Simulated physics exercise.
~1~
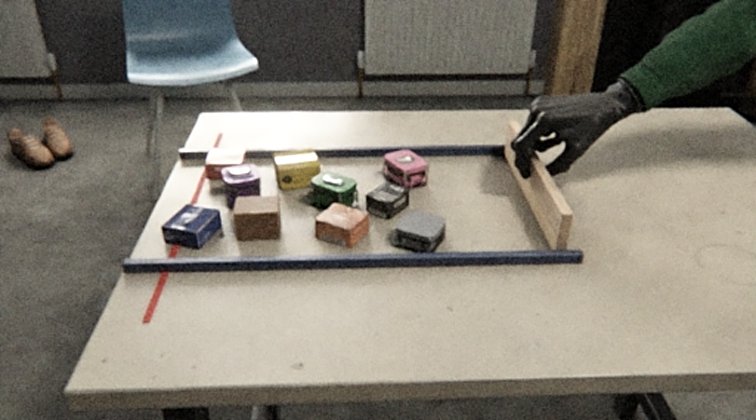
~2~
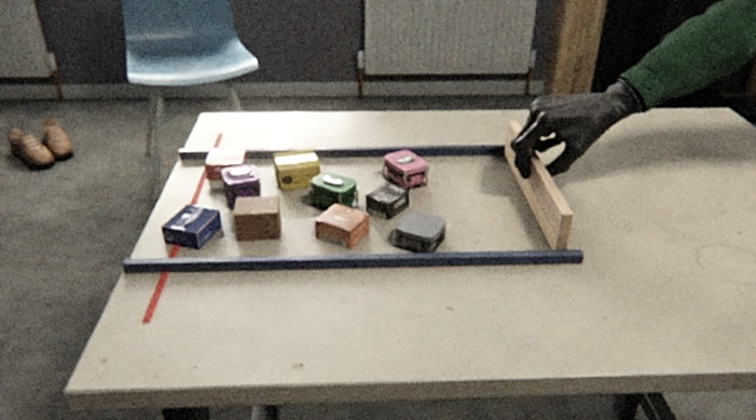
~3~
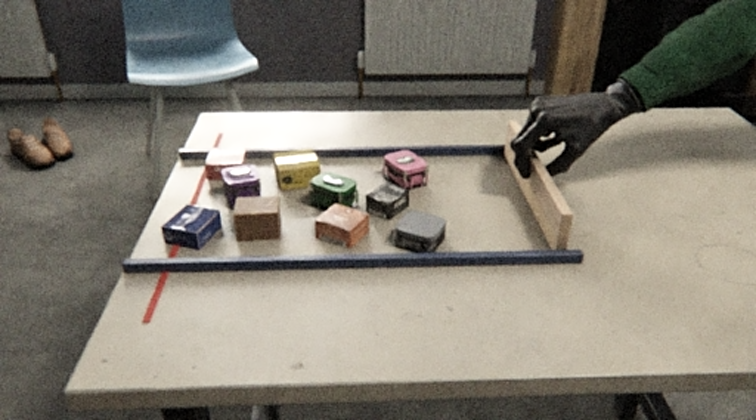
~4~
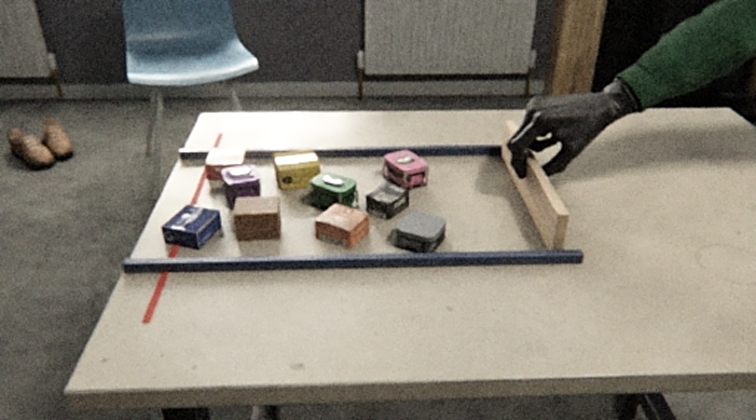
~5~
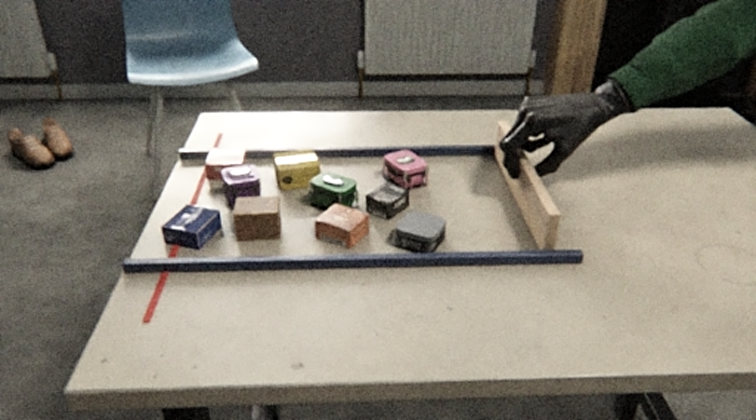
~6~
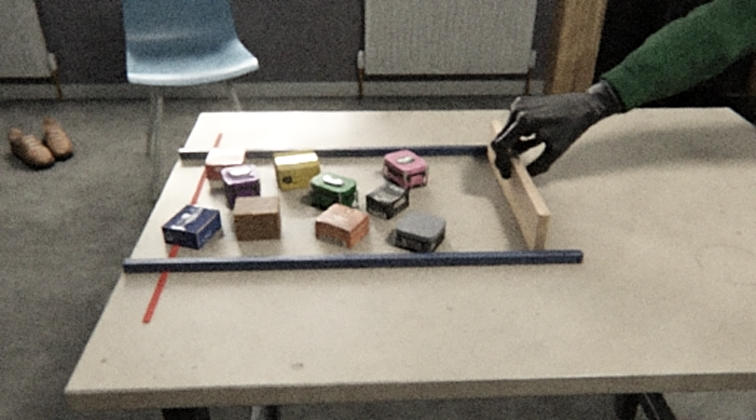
At first, a black-gloved hand holds a wooden board upright at the right end of two blue rails, with small coloured boxes and cases sitting between them near a red tape line. The hand then slides the board slightly left, while the boxes and cases stay still.
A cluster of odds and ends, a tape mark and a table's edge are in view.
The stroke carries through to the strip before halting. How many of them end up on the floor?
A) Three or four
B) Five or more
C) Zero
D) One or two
(B) Five or more.
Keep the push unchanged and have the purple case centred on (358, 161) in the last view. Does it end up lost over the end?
Result for the purple case: It drops.
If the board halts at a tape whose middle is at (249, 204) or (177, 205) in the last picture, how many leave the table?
1 and 7.
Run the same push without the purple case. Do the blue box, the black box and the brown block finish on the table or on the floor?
In that case the blue box goes off the edge, the black box stays where it is, the brown block goes off the edge.
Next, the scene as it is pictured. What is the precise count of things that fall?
That totals 6.
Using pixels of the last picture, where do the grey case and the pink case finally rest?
Near (150, 247) and (189, 165).
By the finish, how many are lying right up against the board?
It touches 4.
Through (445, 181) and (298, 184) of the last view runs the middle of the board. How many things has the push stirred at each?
The first count is 0, and then it's 10.
Early on, none off yet; blue box at rest near (193, 226); red box at rest near (227, 164); purple case at rest near (242, 186).
Finally, the number that fall off is five or more; lost, orange box, yellow box, brown block, purple case, red box and blue box.
